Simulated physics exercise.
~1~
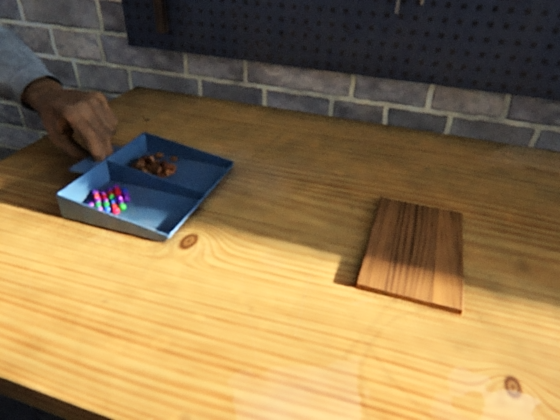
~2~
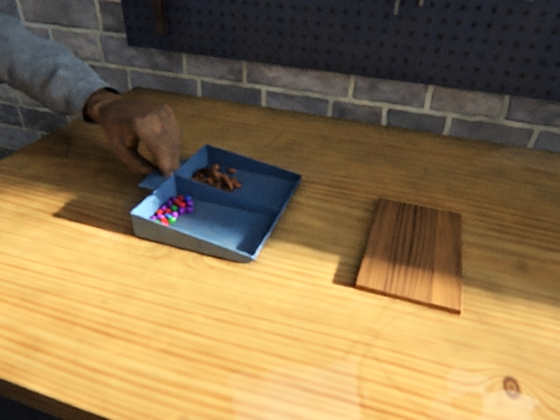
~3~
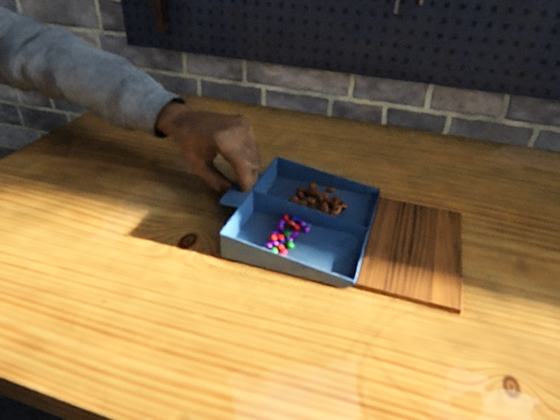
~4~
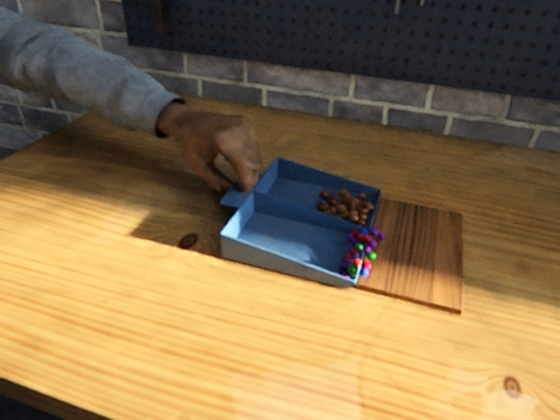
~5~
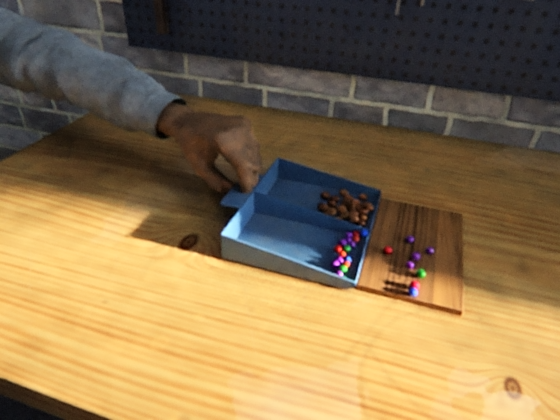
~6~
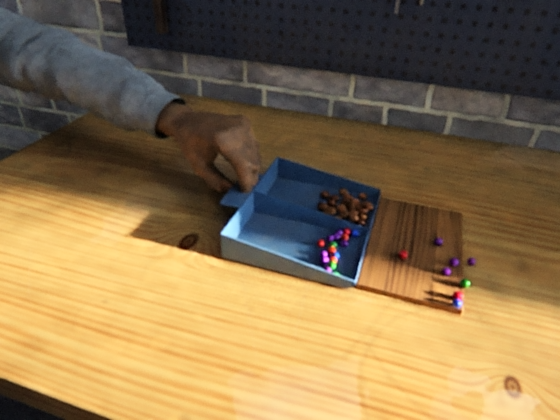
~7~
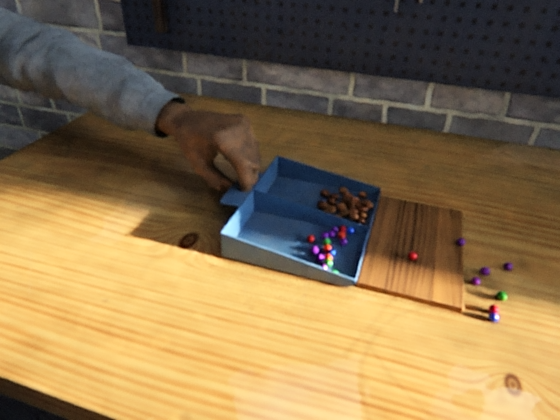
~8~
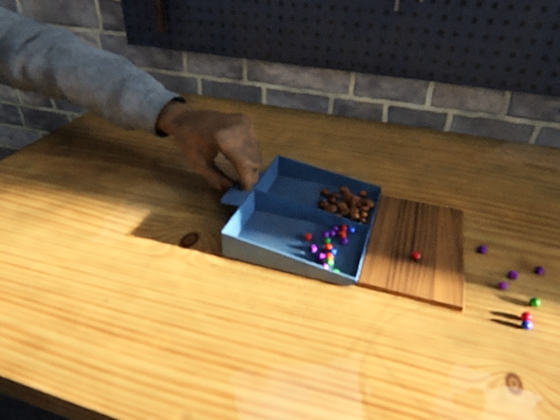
On a wooden counter in front of a grey brick wall and a dark pegboard, a hand in a grey sleeve pushes a blue two-part tray to the right. The front section holds small colourful beads, and the back section holds brown nut-like pieces. The tray stops against a flat wooden board, and both handfuls slide on towards the front rim. Some beads spill over onto the board while the brown pieces stay inside. Most of the escaped beads roll past the board onto the counter, leaving one red bead on it and the rest in the tray.
